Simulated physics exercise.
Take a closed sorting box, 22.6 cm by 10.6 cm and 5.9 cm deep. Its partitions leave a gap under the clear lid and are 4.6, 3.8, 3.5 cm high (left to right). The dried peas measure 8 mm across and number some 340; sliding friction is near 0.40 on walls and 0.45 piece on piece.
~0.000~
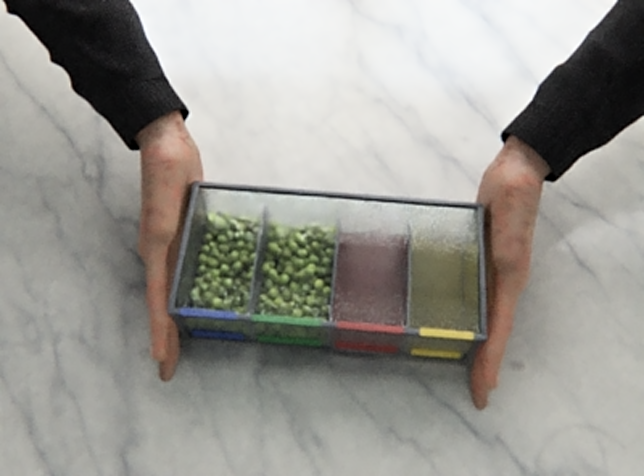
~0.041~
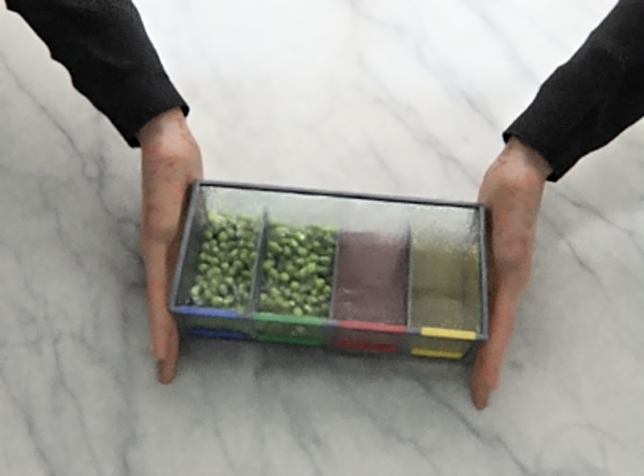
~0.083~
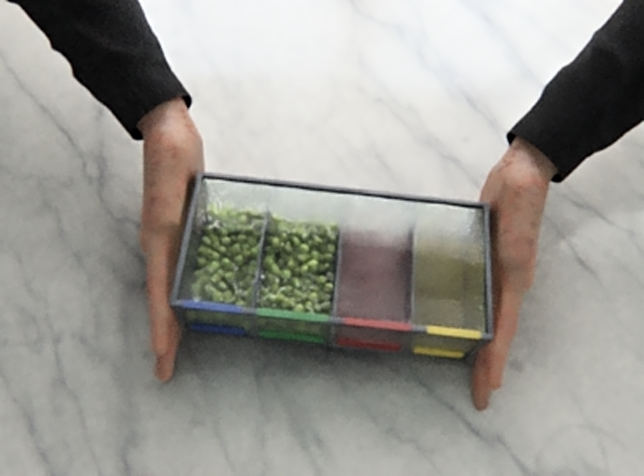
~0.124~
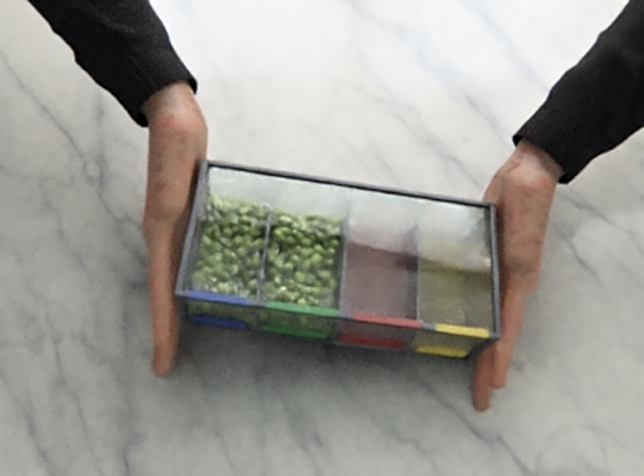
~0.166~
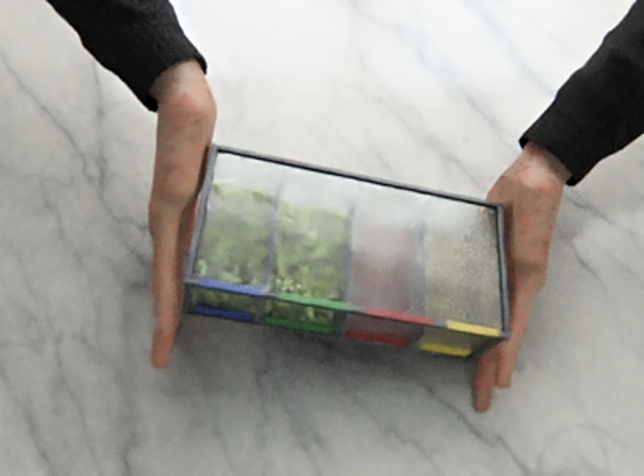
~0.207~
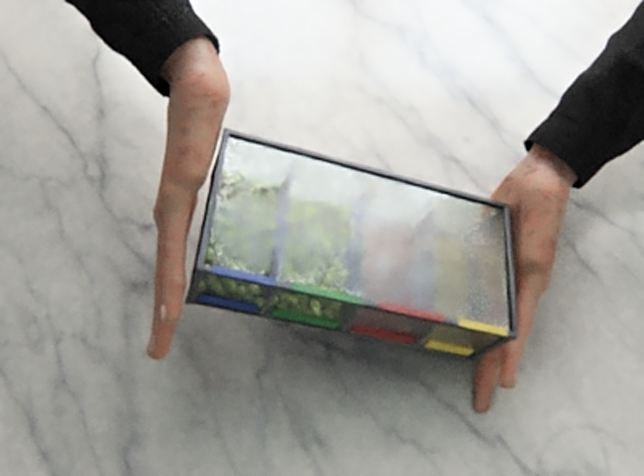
We see two hands holding a clear-lidded box with green peas in its blue and green sections, the red and yellow ones empty, above a marble surface; the left hand then raises its end, tilting the box rightward.
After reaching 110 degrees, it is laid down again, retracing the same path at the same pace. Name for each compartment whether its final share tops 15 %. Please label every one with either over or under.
Labels - red: Under; blue: Over; green: Under; yellow: Over.
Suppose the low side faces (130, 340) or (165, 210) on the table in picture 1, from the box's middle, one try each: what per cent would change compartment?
The share comes to about 10 in a hundred, then about 10 in a hundred.
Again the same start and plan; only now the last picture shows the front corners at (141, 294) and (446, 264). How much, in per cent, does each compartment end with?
Red 0 %, blue 70 %, green 30 %, yellow 0 %.
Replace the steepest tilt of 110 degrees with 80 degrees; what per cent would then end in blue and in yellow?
With that change you'd see blue at 45 % and yellow at 10 %.
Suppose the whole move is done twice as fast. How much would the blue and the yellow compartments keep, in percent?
The blue compartment gets 55 % while the yellow one gets 35 %.
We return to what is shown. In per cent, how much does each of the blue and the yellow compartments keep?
Final shares - blue 45 percent, yellow 50 percent.
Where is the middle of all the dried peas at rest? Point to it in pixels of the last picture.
(402, 273) or so.
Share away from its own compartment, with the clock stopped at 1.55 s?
About 55 %.
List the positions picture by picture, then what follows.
The first picture shows box tilt 0 degrees, front corners at (174, 310) and (481, 336); blue 55 %, green 45 %.
The second picture shows box tilt 1 degrees, front corners at (175, 308) and (482, 335).
The third picture shows box tilt 4 degrees, front corners at (177, 302) and (487, 335), lowest corner right back.
The fourth picture shows box tilt 8 degrees, front corners at (181, 292) and (495, 334), lowest corner right back.
The fifth picture shows box tilt 13 degrees, front corners at (190, 279) and (503, 333), lowest corner right back.
The sixth picture shows box tilt 18 degrees, front corners at (203, 266) and (512, 333), lowest corner right back; blue 55 %, green 45 %. Its pace works out near 125 degrees a second.
After 1.01 s, tilt 110 degrees; red 15 %, blue 50 %, green 30 %, yellow 5 %.
After 1.55 s, tilt 48 degrees; blue 45 %, green 5 %, yellow 50 %.
Then, at 2.14 s, tilt 0 degrees; blue 45 %, green 5 %, yellow 50 %.
At rest (2.6 s), red 0 %, blue 45 %, green 5 %, yellow 50 %.
